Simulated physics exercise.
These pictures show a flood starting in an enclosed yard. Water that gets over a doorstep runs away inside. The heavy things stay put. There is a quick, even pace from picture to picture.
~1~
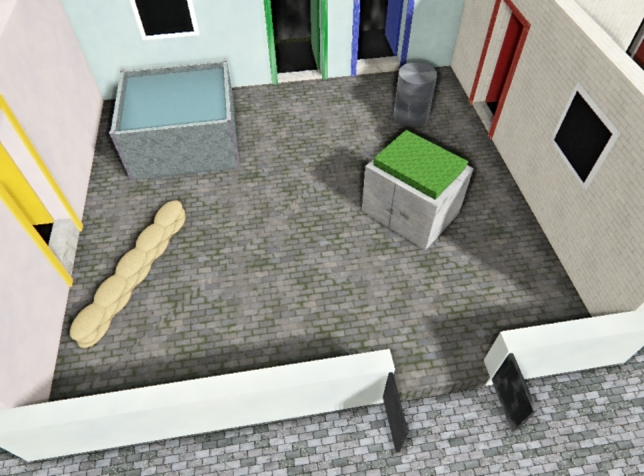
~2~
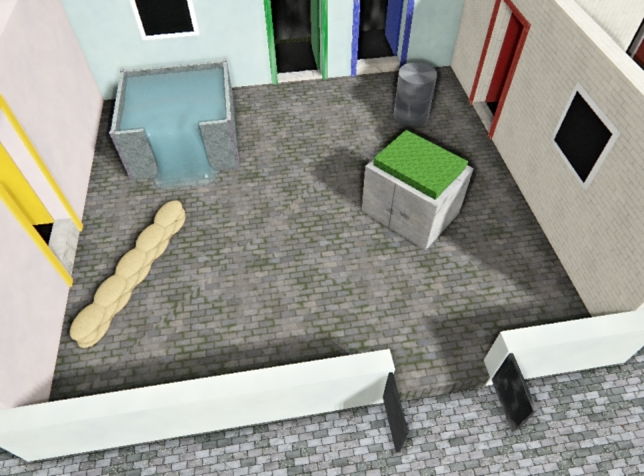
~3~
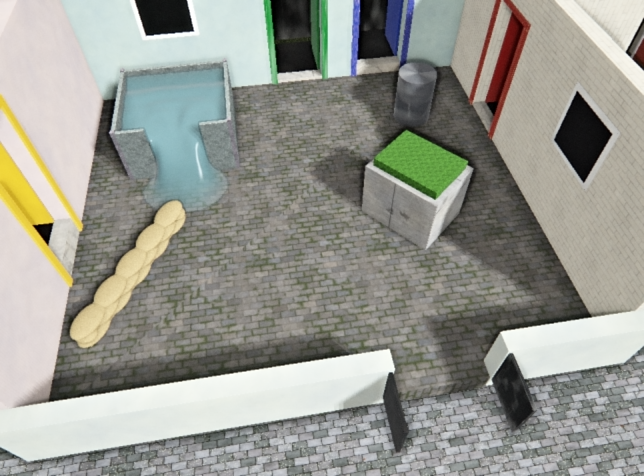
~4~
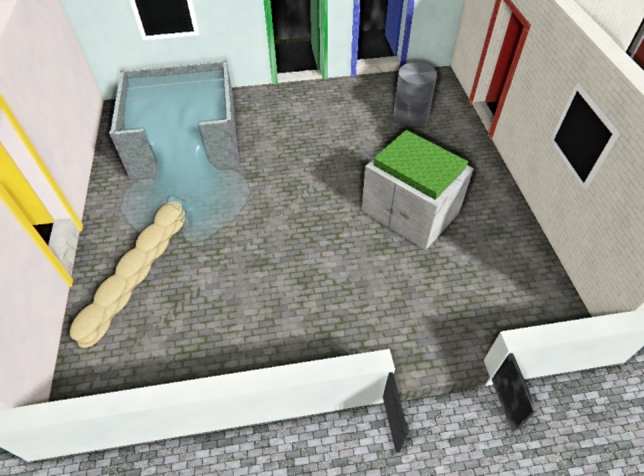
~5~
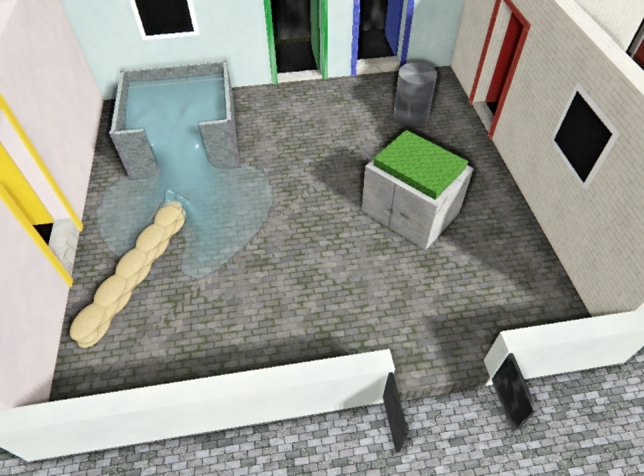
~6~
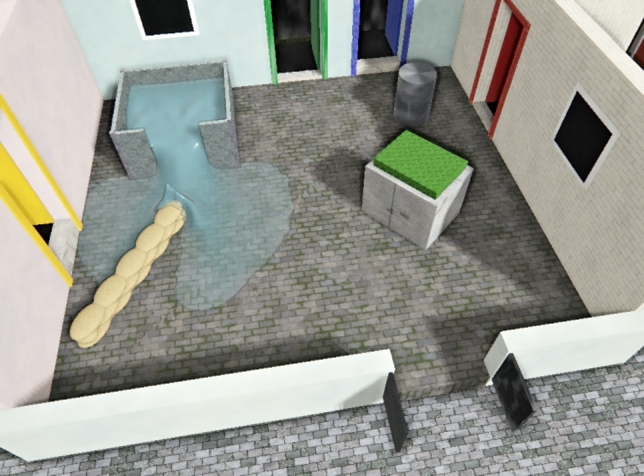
Enclosed paved yard with water pouring through a gap in the front of a stone tank and spreading around a row of sandbags.
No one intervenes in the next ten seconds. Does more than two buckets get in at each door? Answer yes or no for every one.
Blue door: No, yellow door: No, red door: No, green door: No.
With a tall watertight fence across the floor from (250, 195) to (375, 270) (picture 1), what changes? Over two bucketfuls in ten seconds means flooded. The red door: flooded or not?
Put simply, the red door misses the mark.
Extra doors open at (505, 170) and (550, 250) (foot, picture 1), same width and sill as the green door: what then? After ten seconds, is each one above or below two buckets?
First: Remains below. Second: Gets beyond it.
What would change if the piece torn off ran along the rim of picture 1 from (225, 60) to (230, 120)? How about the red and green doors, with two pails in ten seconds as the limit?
First red door beats the mark, then green door beats the mark.
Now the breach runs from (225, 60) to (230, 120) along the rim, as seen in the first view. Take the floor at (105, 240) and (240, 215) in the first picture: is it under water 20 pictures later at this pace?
Note: Point one unreached; point two unreached.
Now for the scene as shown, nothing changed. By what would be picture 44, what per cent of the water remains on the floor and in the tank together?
Roughly 92 %.
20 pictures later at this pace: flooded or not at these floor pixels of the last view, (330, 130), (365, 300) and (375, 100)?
The three points read clear, soaked through and clear.
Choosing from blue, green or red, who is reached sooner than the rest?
The one in red, before the others.
A moment on, water covers 30 % of the floor; the blue door not reached, the yellow door wet at the sill, nothing in, the red door not reached, the green door not reached.
Next, water covers 45 % of the floor; the blue door not reached, the yellow door under two buckets in, the red door not reached, the green door not reached.
Then, water covers 50 % of the floor; the blue door not reached, the yellow door under two buckets in, the red door not reached, the green door not reached.
Later, water covers 70 % of the floor; the blue door not reached, the yellow door under two buckets in, the red door wet at the sill, nothing in, the green door not reached.
In the end, water covers 90 % of the floor; the blue door wet at the sill, nothing in, the yellow door under two buckets in, the red door wet at the sill, nothing in, the green door wet at the sill, nothing in.
